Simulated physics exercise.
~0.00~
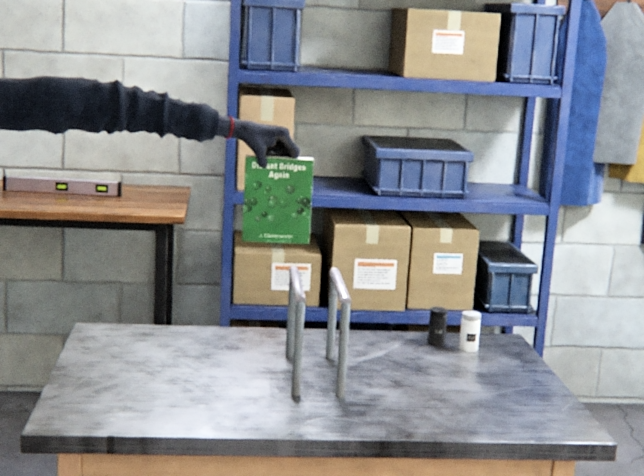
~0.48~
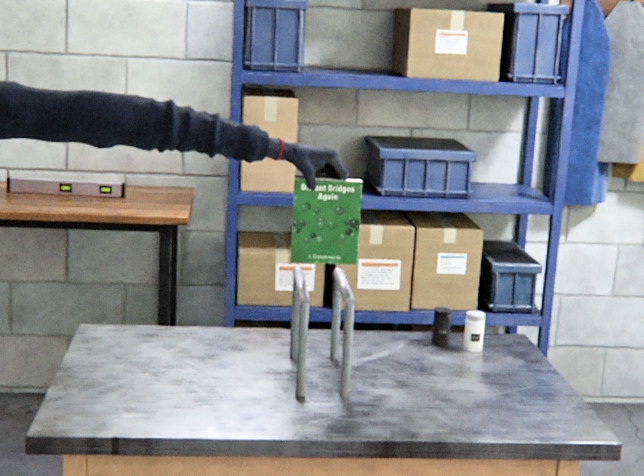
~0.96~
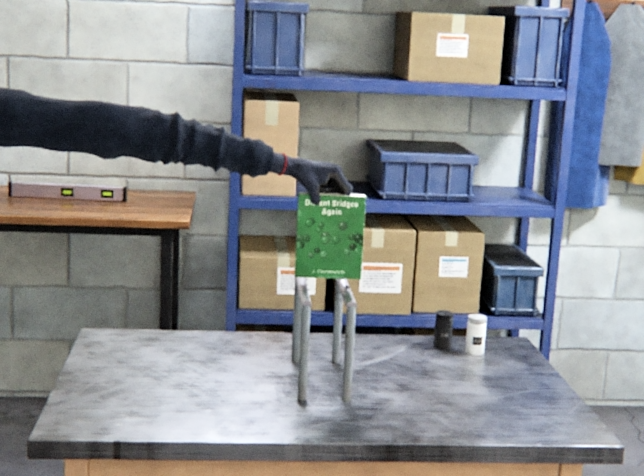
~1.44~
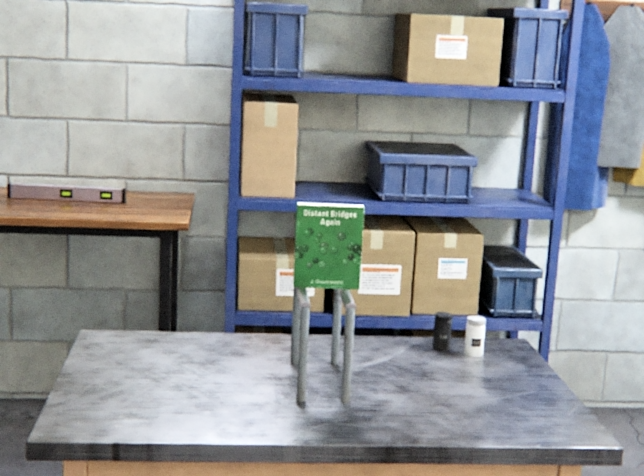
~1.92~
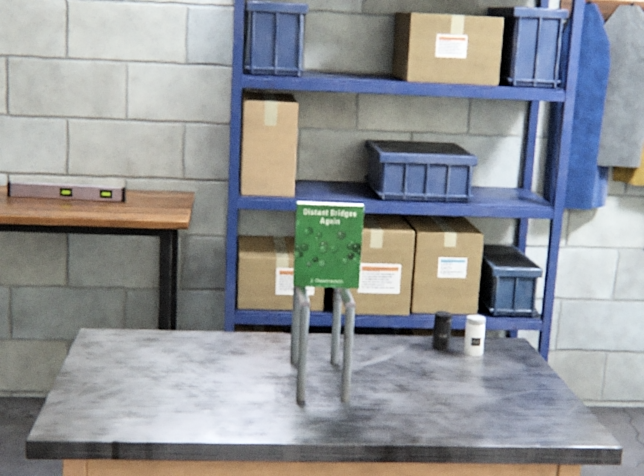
A dark-sleeved arm carried a green book to the right and lowered it upright onto two metal ledges on a table, then let go and drew away, leaving the book resting on top beside a black shaker and a white one.
